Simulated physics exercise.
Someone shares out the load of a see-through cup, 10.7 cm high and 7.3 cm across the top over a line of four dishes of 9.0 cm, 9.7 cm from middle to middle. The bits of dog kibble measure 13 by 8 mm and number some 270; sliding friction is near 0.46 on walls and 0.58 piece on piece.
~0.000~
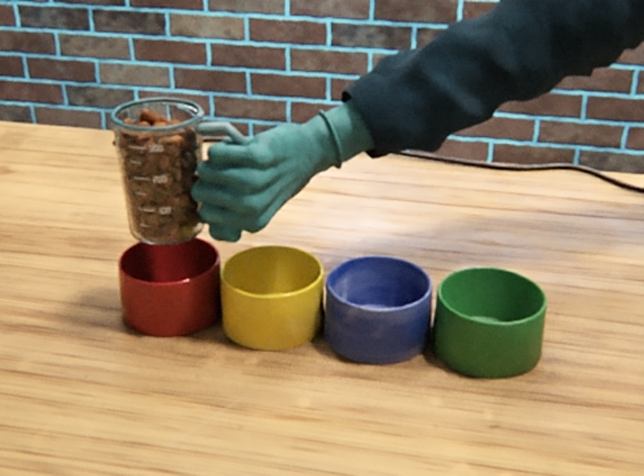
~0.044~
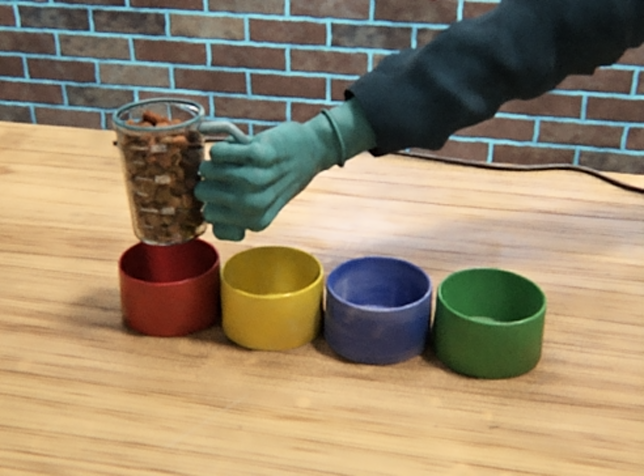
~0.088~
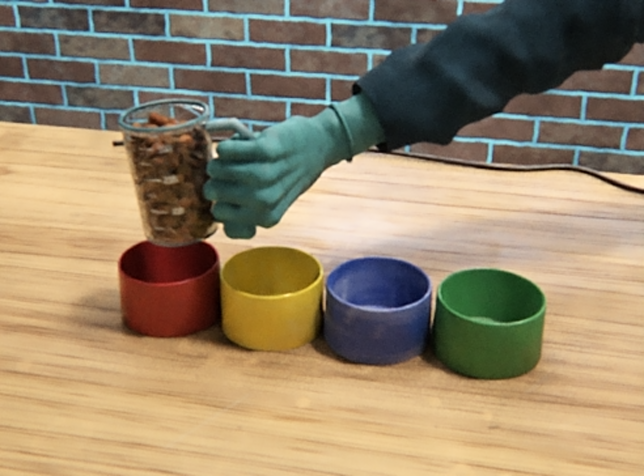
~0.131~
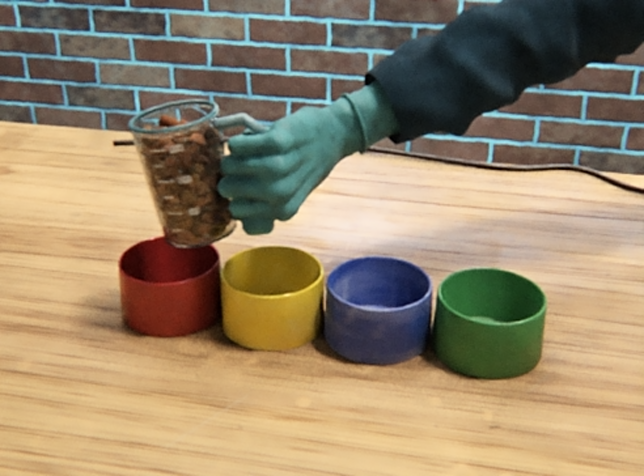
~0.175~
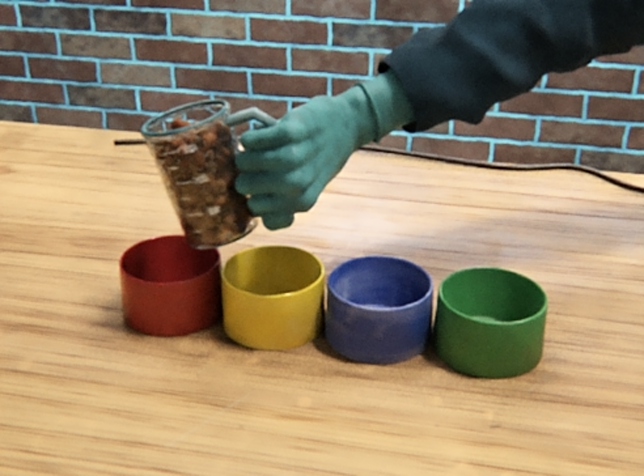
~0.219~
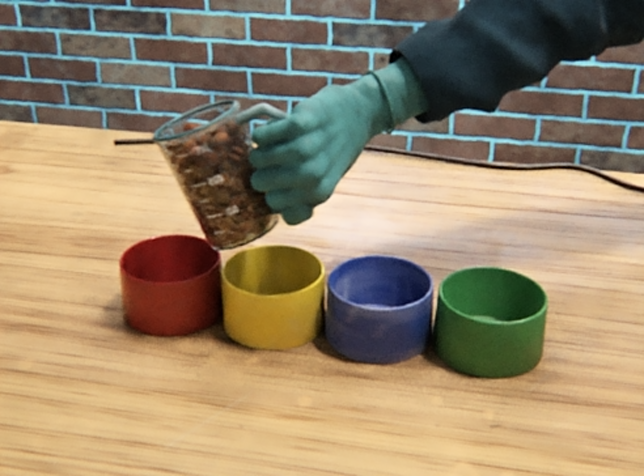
At first, a gloved hand holds a clear cup full of brown pieces upright above the red dish, the leftmost in a row with yellow, blue and green ones. The hand then moves the cup a short way right, tilting it gradually leftward until it leans above the red and yellow dishes.
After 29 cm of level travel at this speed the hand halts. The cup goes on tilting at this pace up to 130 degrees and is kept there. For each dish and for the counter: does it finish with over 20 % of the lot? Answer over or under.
Red dish: Under; blue dish: Over; green dish: Over; yellow dish: Under; on the counter: Over.
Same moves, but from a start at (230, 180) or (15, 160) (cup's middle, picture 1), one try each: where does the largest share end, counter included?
Most goes to: Green; yellow.
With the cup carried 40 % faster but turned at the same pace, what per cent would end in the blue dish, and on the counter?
Blue 40; counter 30.
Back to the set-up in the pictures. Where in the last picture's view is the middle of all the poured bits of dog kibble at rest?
Near (418, 326).
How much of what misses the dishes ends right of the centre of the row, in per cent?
Some 100 per cent.
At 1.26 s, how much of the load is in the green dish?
About 30 per cent by then.
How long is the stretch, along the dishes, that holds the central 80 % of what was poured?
Roughly 12 cm.
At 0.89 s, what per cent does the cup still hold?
Roughly 85 per cent.
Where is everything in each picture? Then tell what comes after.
In the first frame, cup at (162, 172), tilt 0 degrees, lip at (116, 110), moved 0.0 cm; middle of the pieces at (157, 176); red dish at (169, 259); yellow dish at (272, 270); blue dish at (379, 282); green dish at (492, 294).
In the second frame, cup at (165, 173), tilt 1 degrees, lip at (118, 112), moved 0.3 cm; middle of the pieces at (160, 177).
In the third frame, cup at (174, 174), tilt 4 degrees, lip at (124, 115), moved 1.1 cm; middle of the pieces at (168, 179).
In the fourth frame, cup at (188, 175), tilt 9 degrees, lip at (134, 119), moved 2.3 cm; middle of the pieces at (183, 180).
In the fifth frame, cup at (205, 176), tilt 15 degrees, lip at (146, 125), moved 3.8 cm; middle of the pieces at (200, 181).
In the sixth frame, cup at (221, 177), tilt 21 degrees, lip at (159, 131), moved 5.2 cm; middle of the pieces at (217, 183); red dish at (170, 258); yellow dish at (273, 270); blue dish at (380, 281); green dish at (493, 294). The cup turns about 130 degrees a second and travels 33 cm a second.
After 0.62 s, tilt 73 degrees; cup holds 100 %.
After 0.89 s, tilt 108 degrees; cup holds 85 %, blue 10 %.
After 1.26 s, tilt 130 degrees; cup holds 25 %, blue 30 %, green 30 %.
By 2.1 s all is still; red 0 %, blue 35 %, green 35 %, yellow 0 %, counter 30 %.
